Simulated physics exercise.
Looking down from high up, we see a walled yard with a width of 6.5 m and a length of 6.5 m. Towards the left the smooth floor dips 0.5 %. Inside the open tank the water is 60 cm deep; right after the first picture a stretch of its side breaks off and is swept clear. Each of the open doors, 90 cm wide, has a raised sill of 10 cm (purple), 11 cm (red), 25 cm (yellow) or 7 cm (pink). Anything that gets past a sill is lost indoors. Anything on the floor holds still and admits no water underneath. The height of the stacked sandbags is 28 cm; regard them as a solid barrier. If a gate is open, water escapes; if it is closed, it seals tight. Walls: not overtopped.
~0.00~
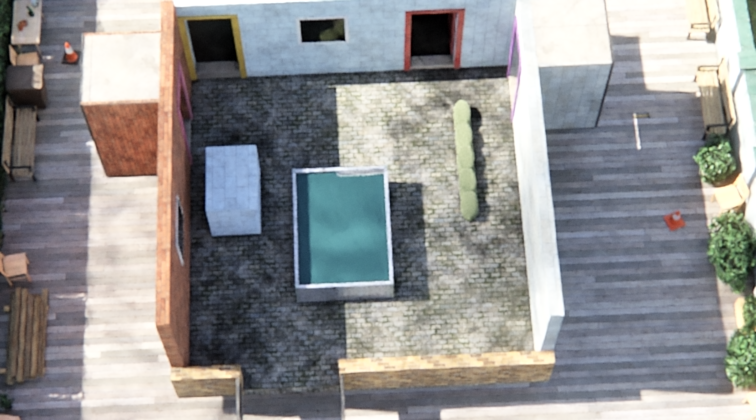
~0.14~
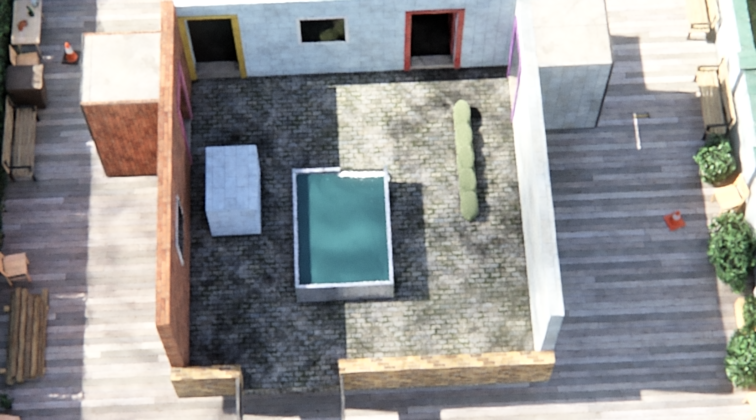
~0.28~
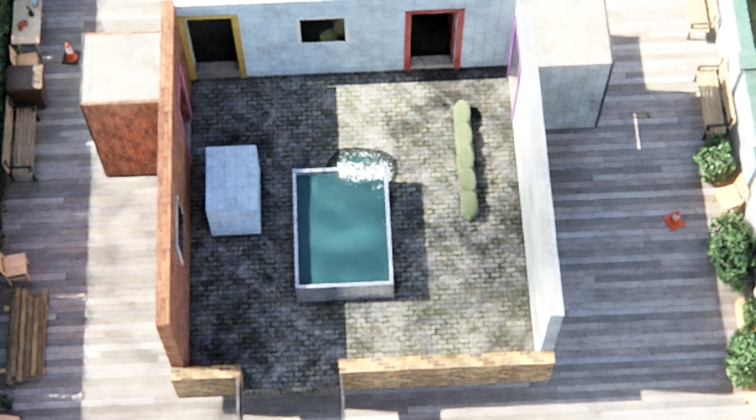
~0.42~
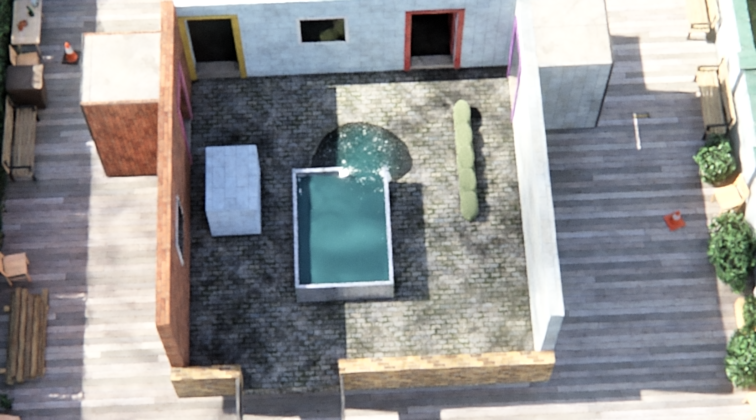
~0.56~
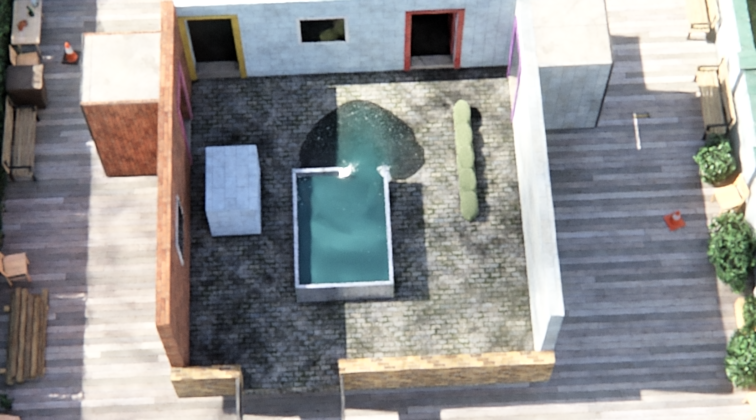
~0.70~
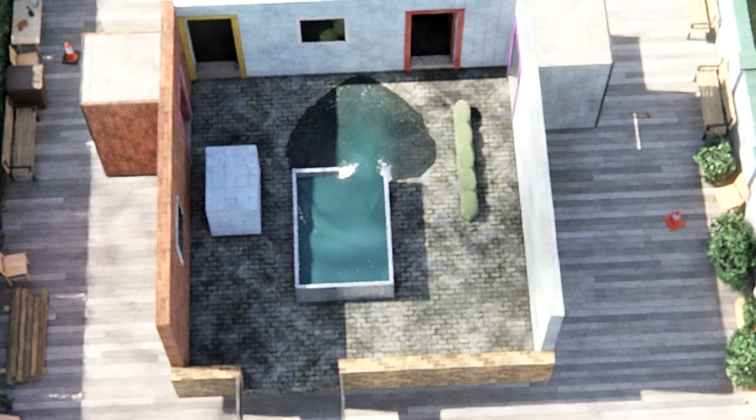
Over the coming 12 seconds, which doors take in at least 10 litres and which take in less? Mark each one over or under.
Purple door - over; red door - over; yellow door - under; pink door - over.
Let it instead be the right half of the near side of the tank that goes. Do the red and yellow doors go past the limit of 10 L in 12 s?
Against the limit, the red door stays within it and the yellow door stays within it.
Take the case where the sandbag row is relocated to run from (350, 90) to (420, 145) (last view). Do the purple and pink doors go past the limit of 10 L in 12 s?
At the purple door the limit is not reached, and at the pink door it is exceeded.
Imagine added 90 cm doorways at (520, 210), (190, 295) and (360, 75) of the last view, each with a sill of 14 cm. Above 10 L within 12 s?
Taking them in order, the first gets too little, the second too little and the third enough.
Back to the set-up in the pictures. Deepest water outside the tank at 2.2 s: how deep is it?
It tops out at some 30 cm.
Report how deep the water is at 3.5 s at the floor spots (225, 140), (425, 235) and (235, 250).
Depths: About 3, 0 and 0 centimetres.
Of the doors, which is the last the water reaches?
It would be the pink one.
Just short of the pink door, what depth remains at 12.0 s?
Looks like about 8.5 cm at that spot.
After 1.4 s water covers 20 % of the floor and is deepest (36 cm) near (365, 180); purple door not reached, red door 16 cm at the sill, 0 L in, yellow door not reached, pink door not reached.
After 2.2 s water covers 25 % of the floor and is deepest (30 cm) near (365, 180); purple door not reached, red door 22 cm at the sill, 18 L in, yellow door 5 cm at the sill, 0 L in, pink door not reached.
After 3.5 s water covers 40 % of the floor and is deepest (24 cm) near (502, 71); purple door 18 cm at the sill, 24 L in, red door 18 cm at the sill, 60 L in, yellow door 12 cm at the sill, 0 L in, pink door 11 cm at the sill, 1 L in.
After 7.0 s water covers 70 % of the floor and is deepest (14 cm) near (502, 79); purple door 12 cm at the sill, 77 L in, red door 11 cm at the sill, 80 L in, yellow door 12 cm at the sill, 0 L in, pink door 11 cm at the sill, 34 L in.
After 12.0 s water covers 95 % of the floor and is deepest (10 cm) near (236, 98); purple door 7 cm at the sill, 81 L in, red door 7 cm at the sill, 81 L in, yellow door 9 cm at the sill, 0 L in, pink door 9 cm at the sill, 58 L in.
